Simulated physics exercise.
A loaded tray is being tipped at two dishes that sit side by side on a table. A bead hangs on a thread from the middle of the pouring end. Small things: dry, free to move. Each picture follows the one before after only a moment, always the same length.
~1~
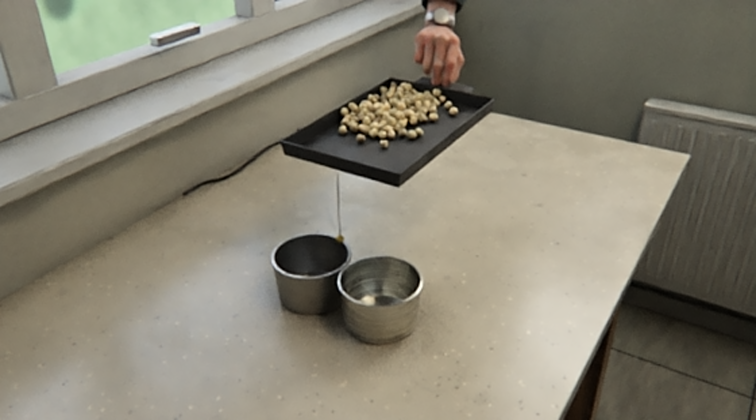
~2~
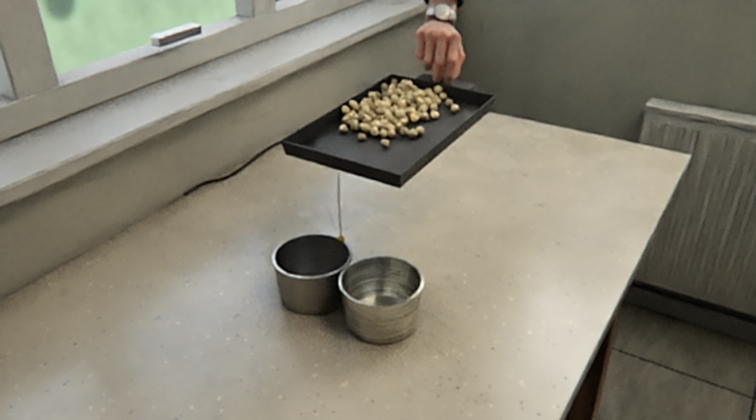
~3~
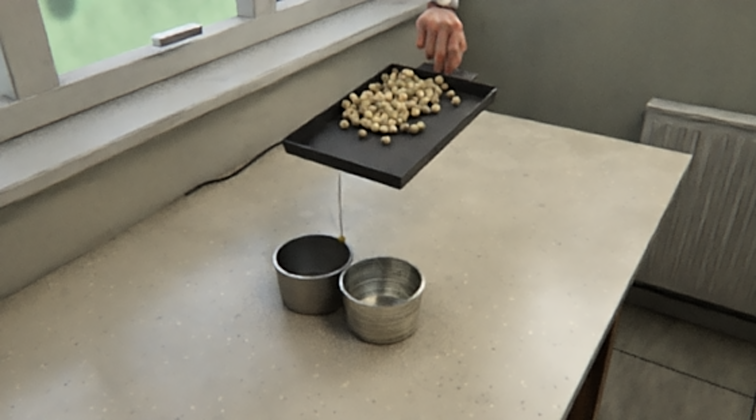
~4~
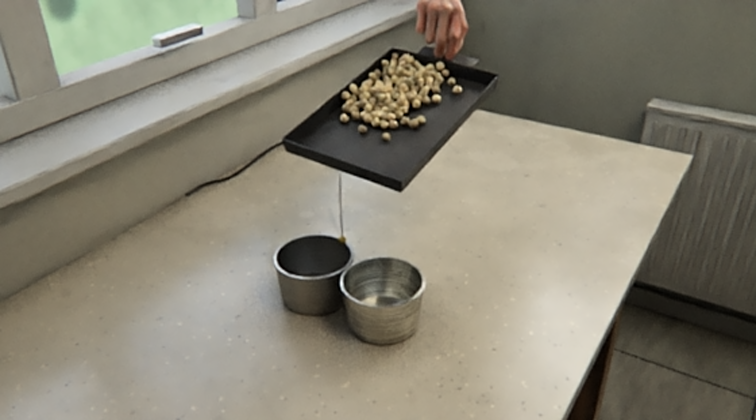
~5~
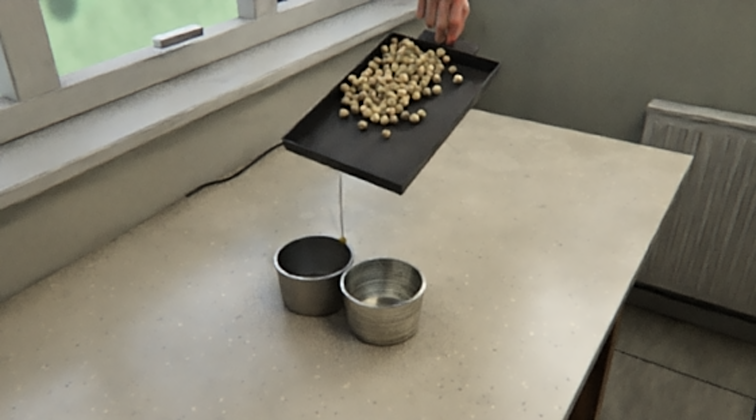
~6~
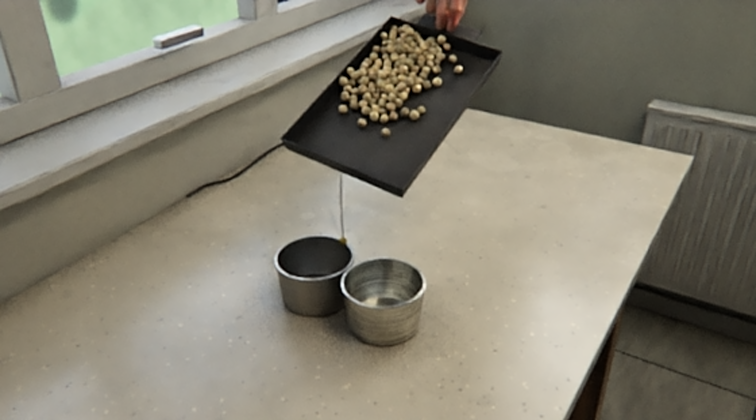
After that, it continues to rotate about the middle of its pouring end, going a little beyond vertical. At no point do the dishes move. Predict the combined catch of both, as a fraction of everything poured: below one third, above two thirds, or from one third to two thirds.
Above two thirds.
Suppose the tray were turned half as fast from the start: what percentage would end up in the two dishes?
Roughly 80 %.
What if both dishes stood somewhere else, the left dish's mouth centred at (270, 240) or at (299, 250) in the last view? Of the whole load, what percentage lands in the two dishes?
20 %, then 60 %.
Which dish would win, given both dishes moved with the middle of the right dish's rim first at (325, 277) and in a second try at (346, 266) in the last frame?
Attempt 1: The one on the right side. Attempt 2: The one on the right side.
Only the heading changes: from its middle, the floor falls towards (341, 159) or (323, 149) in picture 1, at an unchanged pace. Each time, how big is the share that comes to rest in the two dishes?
Roughly 50 % in the first case and 30 % in the second.
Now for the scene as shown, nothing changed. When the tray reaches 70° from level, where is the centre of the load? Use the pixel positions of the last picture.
I'd mark it close to (380, 171).
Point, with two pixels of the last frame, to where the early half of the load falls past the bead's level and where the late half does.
The first part at (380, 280); the rest at (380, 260).
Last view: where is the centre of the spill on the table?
Around (310, 363).
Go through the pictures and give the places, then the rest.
Corners of the pouring end near (283, 140) and (399, 172), level; middle of the load near (394, 112), macadamia nuts; left dish near (289, 290); right dish near (359, 318); bead on its thread near (340, 239), in the first frame.
Corners of the pouring end near (284, 140) and (400, 173), level; middle of the load near (395, 109), in the second frame.
Corners of the pouring end near (285, 139) and (400, 175), tipped barely, lowest at the right corner; middle of the load near (396, 102), in the third frame.
Corners of the pouring end near (285, 138) and (401, 179), tipped a little, lowest at the right corner; middle of the load near (396, 92), in the fourth frame.
Corners of the pouring end near (284, 138) and (401, 183), tipped clearly, lowest at the right corner; middle of the load near (396, 82), in the fifth frame.
Corners of the pouring end near (284, 138) and (401, 187), tipped clearly, lowest at the right corner; middle of the load near (396, 72); left dish near (292, 292); right dish near (362, 320), in the sixth frame.
Shortly afterwards, tray tipped steeply; the bulk on the tray; only a few in the right dish; near a quarter in the air.
Next, tray tipped past a quarter turn; near half on the tray; near a third in the right dish; only a few in the left dish; a little outside both; only a few in the air.
Some moments later, tray tipped past a quarter turn; near two thirds in the right dish; a little in the left dish; near a quarter outside both.
In the end, tray tipped past a quarter turn; near two thirds in the right dish; a little in the left dish; near a quarter outside both.
